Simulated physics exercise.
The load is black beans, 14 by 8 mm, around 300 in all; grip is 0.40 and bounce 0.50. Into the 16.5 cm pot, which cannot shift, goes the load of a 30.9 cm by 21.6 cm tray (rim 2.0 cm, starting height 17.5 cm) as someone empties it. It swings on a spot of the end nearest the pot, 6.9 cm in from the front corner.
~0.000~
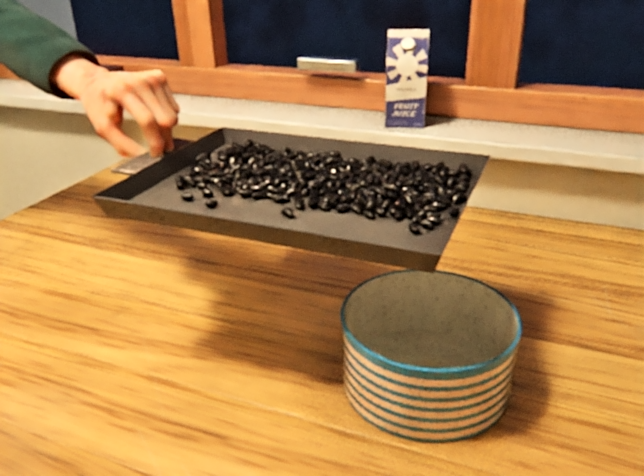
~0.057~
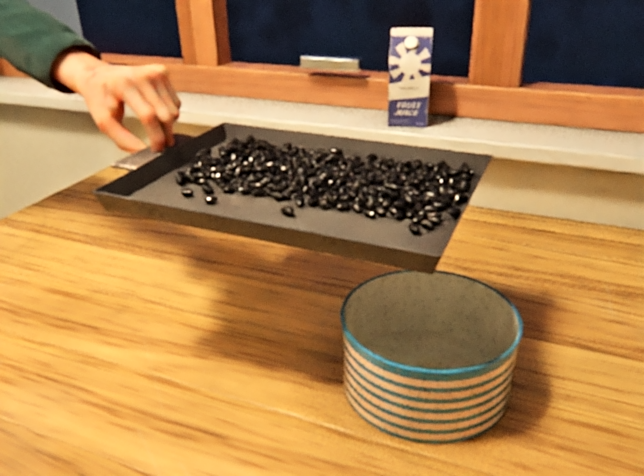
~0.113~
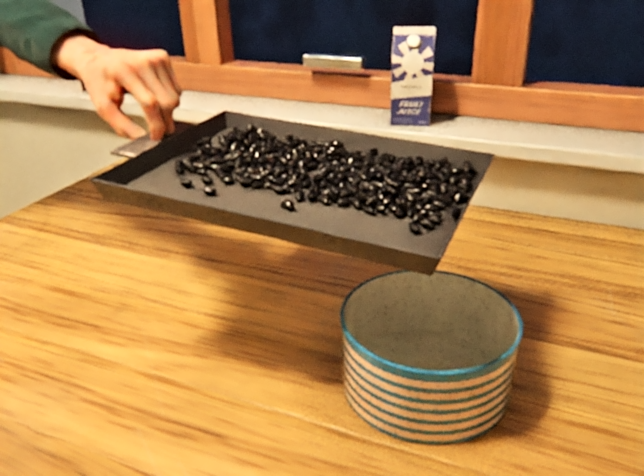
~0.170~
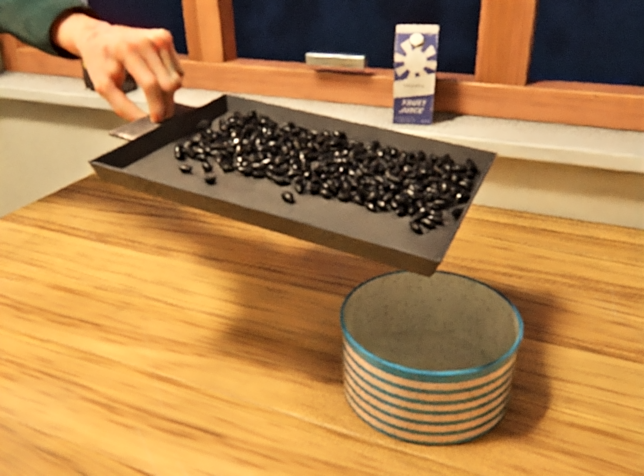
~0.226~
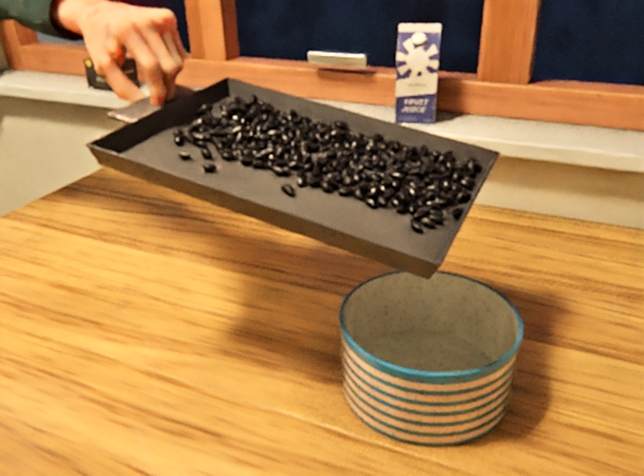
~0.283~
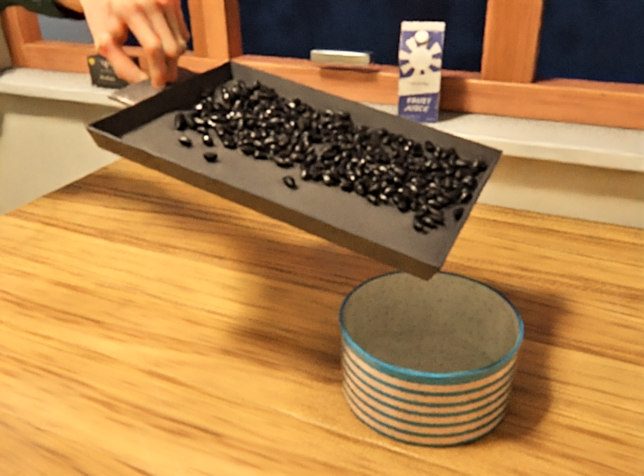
A hand raising the left end of a dark tray of black beans, tilting it down rightward above a striped pot.
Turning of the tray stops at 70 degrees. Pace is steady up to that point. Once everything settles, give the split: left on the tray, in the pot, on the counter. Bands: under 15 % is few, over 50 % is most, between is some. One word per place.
Tray: Some, pot: Some, counter: Some.
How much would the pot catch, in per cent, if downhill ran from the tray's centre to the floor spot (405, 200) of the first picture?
Something like 20 in a hundred.
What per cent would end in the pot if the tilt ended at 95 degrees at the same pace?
40 percent.
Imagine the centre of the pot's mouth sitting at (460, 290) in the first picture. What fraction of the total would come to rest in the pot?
I'd put it at around 35 per cent.
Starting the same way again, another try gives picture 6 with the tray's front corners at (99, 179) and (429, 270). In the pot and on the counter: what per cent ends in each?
In the pot: 15 per cent; on the counter: 65 per cent.
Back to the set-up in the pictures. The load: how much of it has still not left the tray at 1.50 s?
Some 45 per cent of the load.
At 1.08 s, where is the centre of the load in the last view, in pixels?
At that moment the load's centre is around (462, 210).
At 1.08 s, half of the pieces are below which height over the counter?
I'd say near 20 cm.
After 0.76 s, tilt 40 degrees; the tray holds 100 %, the pot 0 %.
After 1.08 s, tilt 58 degrees; the tray holds 85 %, the pot 0 %.
Then, at 1.50 s, tilt 70 degrees; the tray holds 45 %, the pot 20 %.
In the end, at 3.0 s, tray 25 %, pot 35 %, counter 40 %.
